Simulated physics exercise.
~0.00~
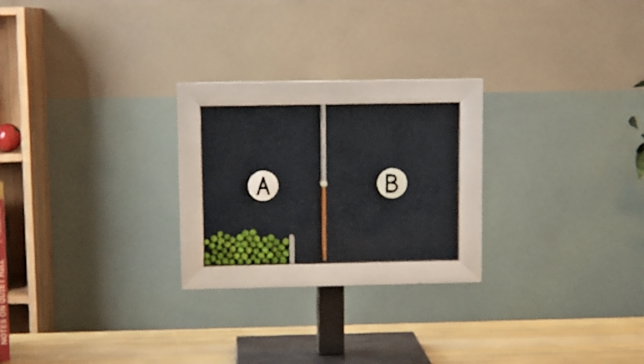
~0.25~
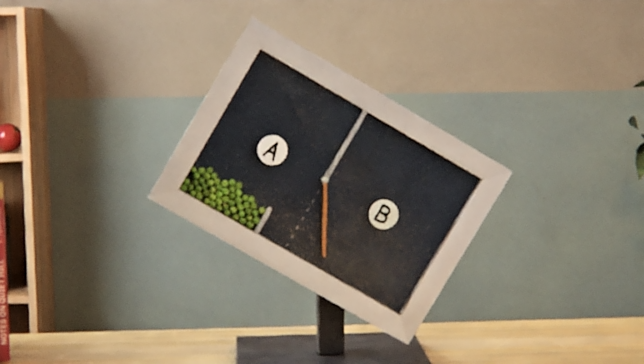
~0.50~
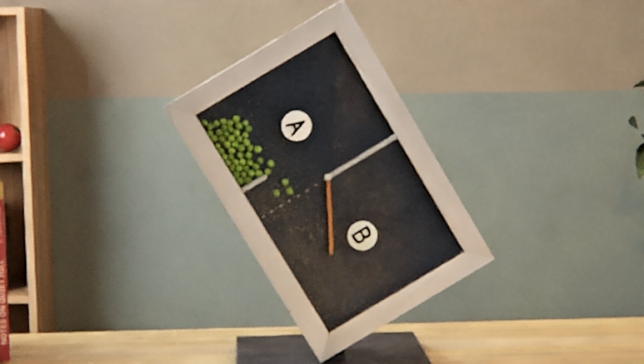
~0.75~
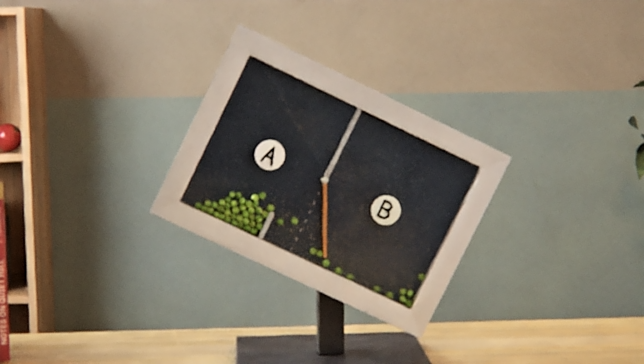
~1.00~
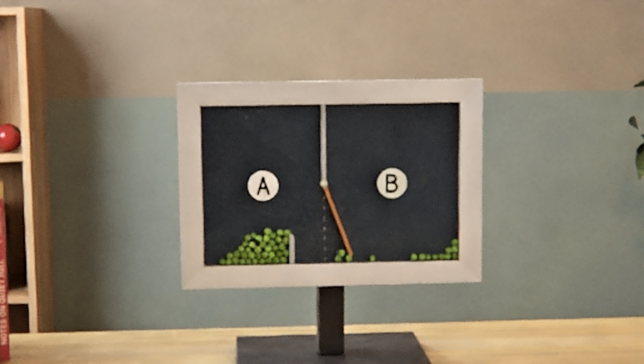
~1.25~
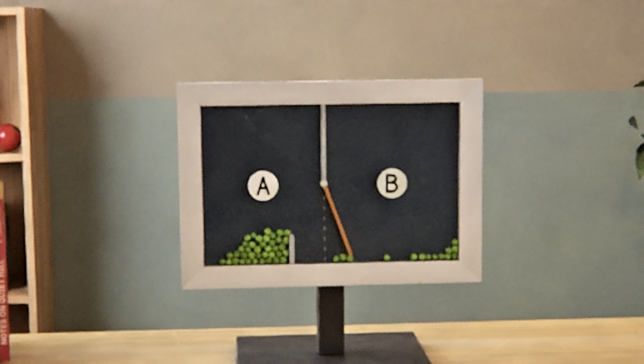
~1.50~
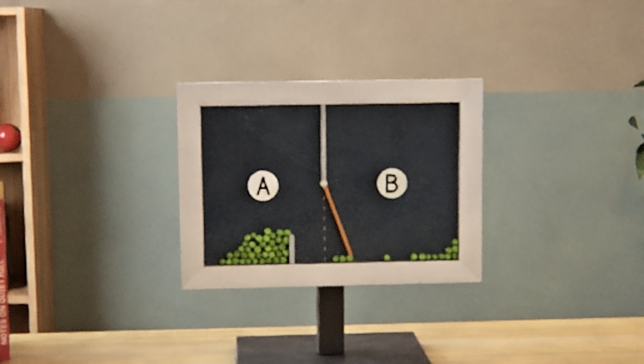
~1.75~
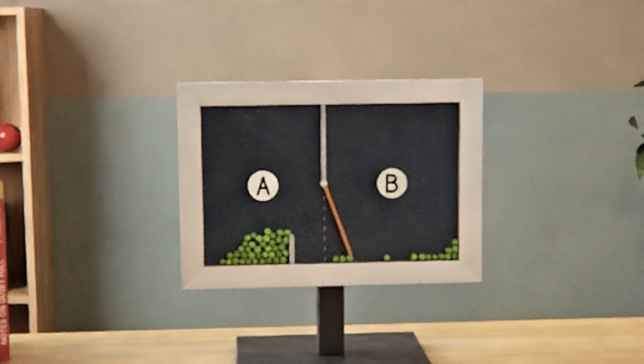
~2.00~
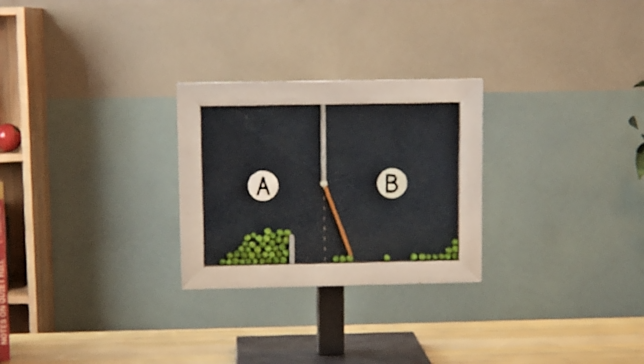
In the video, a framed panel with green peas piled in side A turns clockwise to a steep tilt, then swings back to level as some peas spill past the orange flap; most rest in A, fewer lie in B, and the flap stays propped slightly open.
